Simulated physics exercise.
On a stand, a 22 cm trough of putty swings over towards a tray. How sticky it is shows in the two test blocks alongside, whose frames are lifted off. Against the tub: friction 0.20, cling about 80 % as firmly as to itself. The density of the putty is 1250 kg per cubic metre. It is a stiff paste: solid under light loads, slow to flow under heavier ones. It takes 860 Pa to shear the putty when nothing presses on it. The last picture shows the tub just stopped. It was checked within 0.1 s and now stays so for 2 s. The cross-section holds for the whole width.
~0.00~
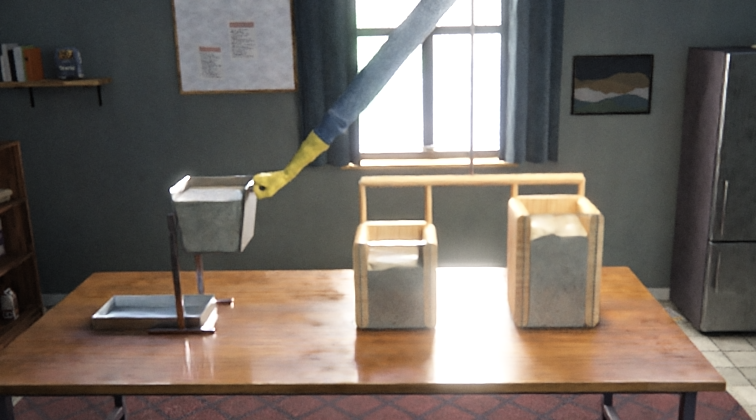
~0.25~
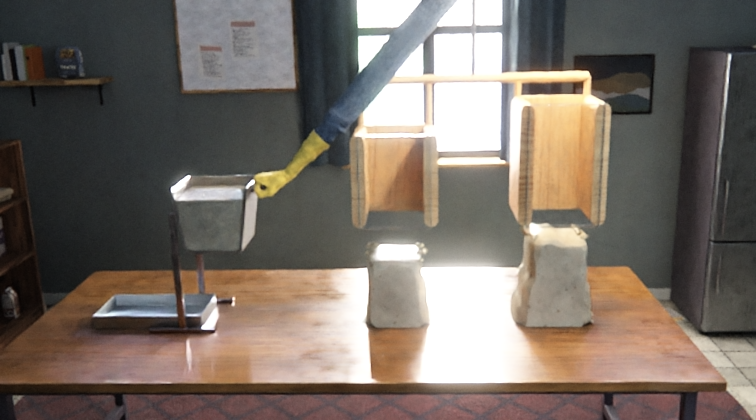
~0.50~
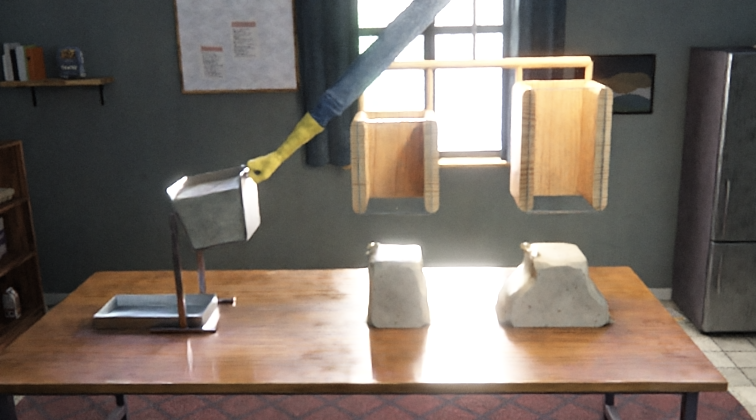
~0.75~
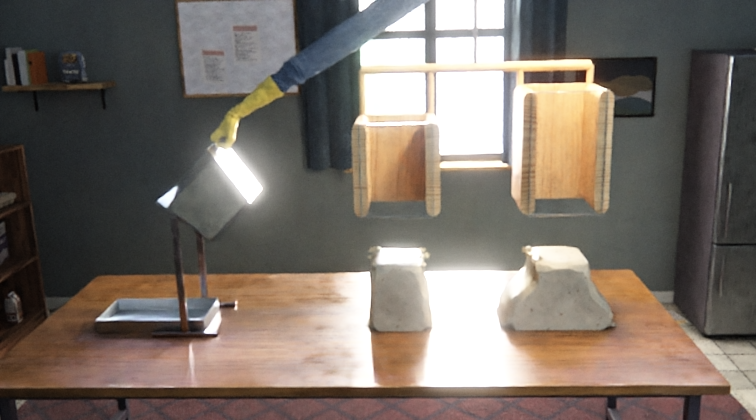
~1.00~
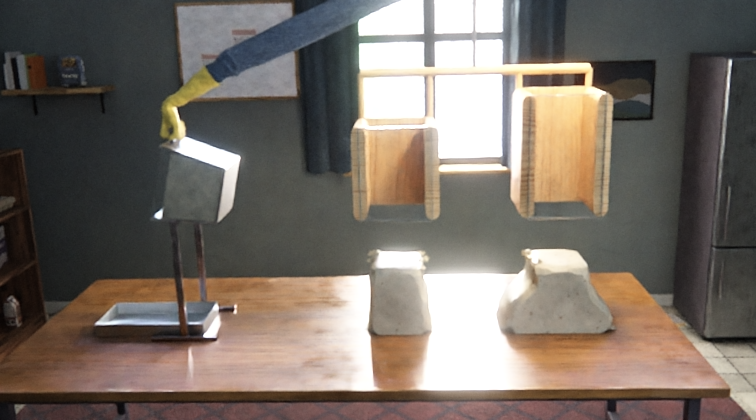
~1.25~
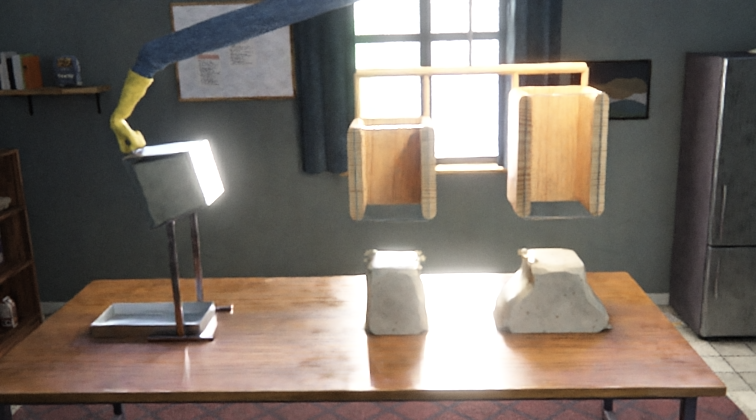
In a room with a wooden table, wooden moulds rose off two grey blocks, the right one slumping lower and wider, while a yellow-gloved arm swung a metal tub over on its stand toward the left.
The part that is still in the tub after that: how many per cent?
It comes to some 0 %.
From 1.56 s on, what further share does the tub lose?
Near 60 %.
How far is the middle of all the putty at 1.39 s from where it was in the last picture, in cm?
Roughly 4 cm.
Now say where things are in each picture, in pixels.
In the first frame, handle-side rim at (243, 190), tilt 0 degrees; highest point of the putty at (192, 200); test blocks 26 cm, 37 cm high (left to right).
In the second frame, handle-side rim at (244, 189), tilt 0 degrees; highest point of the putty at (193, 200); test blocks 26 cm, 33 cm high (left to right).
In the third frame, handle-side rim at (238, 177), tilt 11 degrees; highest point of the putty at (235, 188); test blocks 26 cm, 26 cm high (left to right).
In the fourth frame, handle-side rim at (206, 151), tilt 44 degrees; highest point of the putty at (210, 162); test blocks 25 cm, 25 cm high (left to right).
In the fifth frame, handle-side rim at (160, 148), tilt 77 degrees; highest point of the putty at (172, 154); test blocks 25 cm, 25 cm high (left to right).
In the sixth frame, handle-side rim at (124, 161), tilt 104 degrees; highest point of the putty at (180, 156); test blocks 25 cm, 25 cm high (left to right).
By 1.39 s, the tub is at 104 degrees and holds 95 %.
By 1.56 s, the tub is at 104 degrees and holds 59 %.
By 1.73 s, the tub is at 104 degrees and holds 30 %.
By 1.90 s, the tub is at 104 degrees and holds 9 %.
By 3.25 s, at the end, the tub is at 104 degrees and holds 0 %.
